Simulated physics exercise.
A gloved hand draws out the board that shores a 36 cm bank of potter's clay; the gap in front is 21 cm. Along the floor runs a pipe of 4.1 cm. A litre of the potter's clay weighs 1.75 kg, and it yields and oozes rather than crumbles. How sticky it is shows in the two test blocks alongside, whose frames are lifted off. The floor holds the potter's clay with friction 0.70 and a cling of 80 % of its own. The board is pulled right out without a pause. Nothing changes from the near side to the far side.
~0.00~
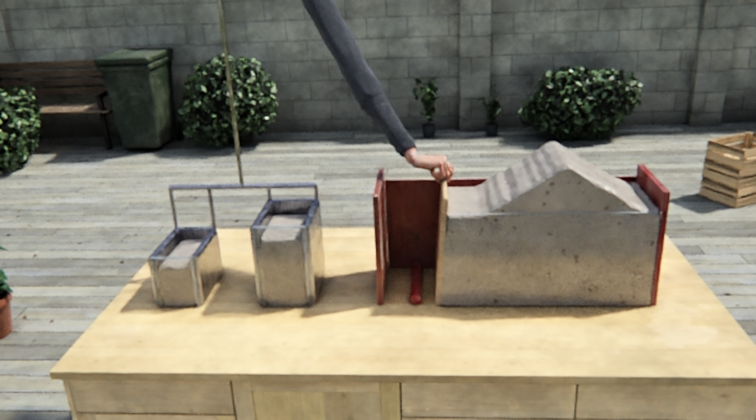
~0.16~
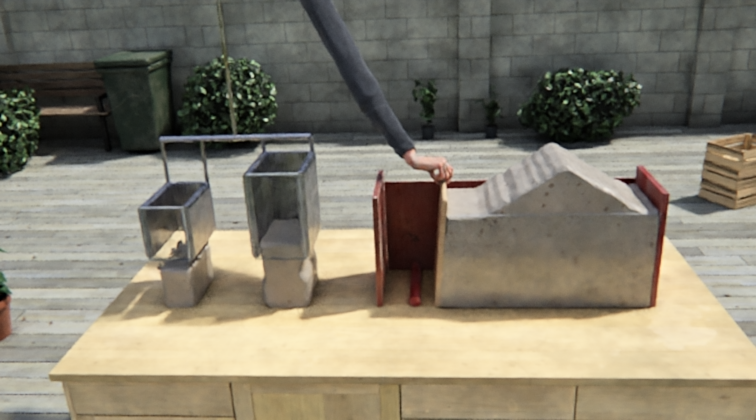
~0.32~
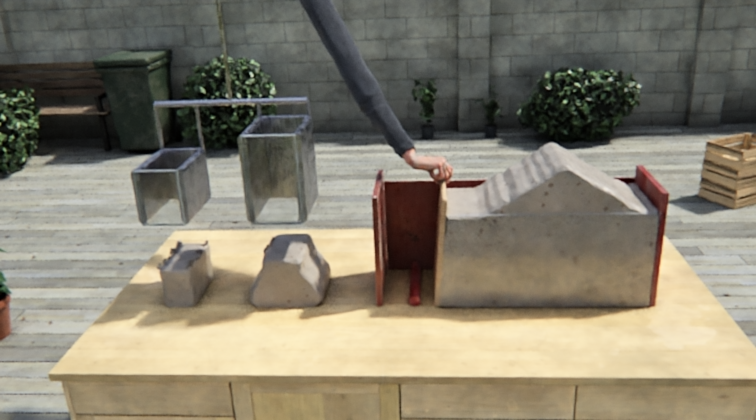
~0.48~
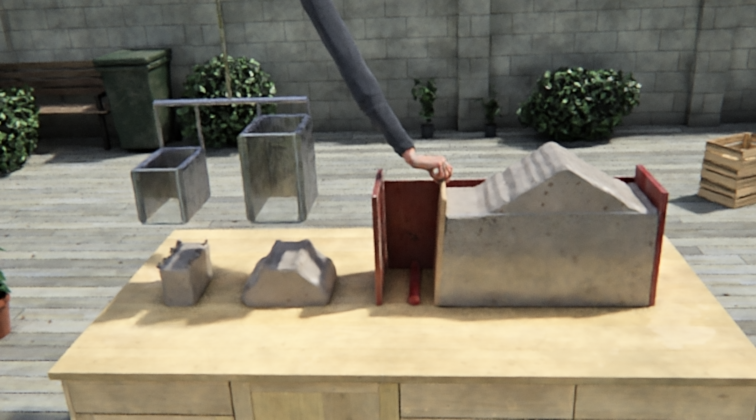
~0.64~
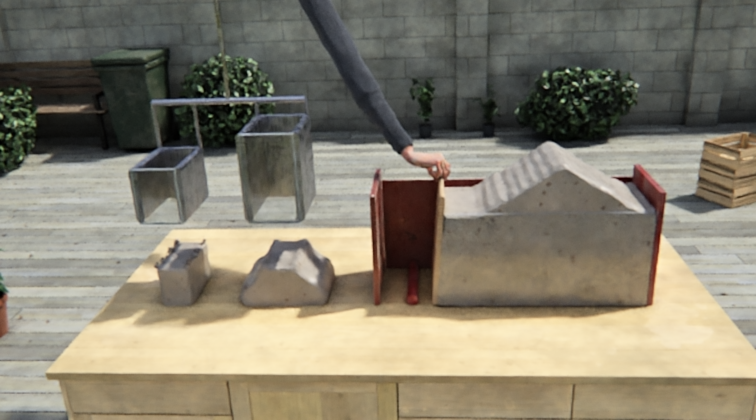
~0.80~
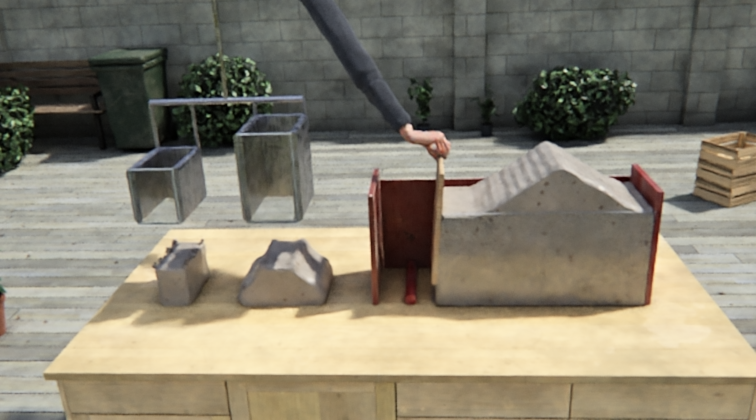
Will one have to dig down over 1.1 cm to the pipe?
It is left buried.
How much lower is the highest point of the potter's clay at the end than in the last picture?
About 11.0 cm.
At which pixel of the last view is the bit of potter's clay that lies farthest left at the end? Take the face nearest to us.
Near (379, 284).
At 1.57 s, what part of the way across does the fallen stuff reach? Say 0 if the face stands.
Some 95 per cent.
After 1.03 s, the fallen stuff reaches 11 % of the way across and nothing lies on the pipe.
After 1.30 s, the fallen stuff reaches 51 % of the way across and 7.9 cm lies on the pipe.
After 1.57 s, the fallen stuff reaches 97 % of the way across and 20 cm lies on the pipe.
After 1.85 s, the fallen stuff reaches 97 % of the way across and 22 cm lies on the pipe.
After 2.03 s, at the end, the fallen stuff reaches 97 % of the way across and 22 cm lies on the pipe.
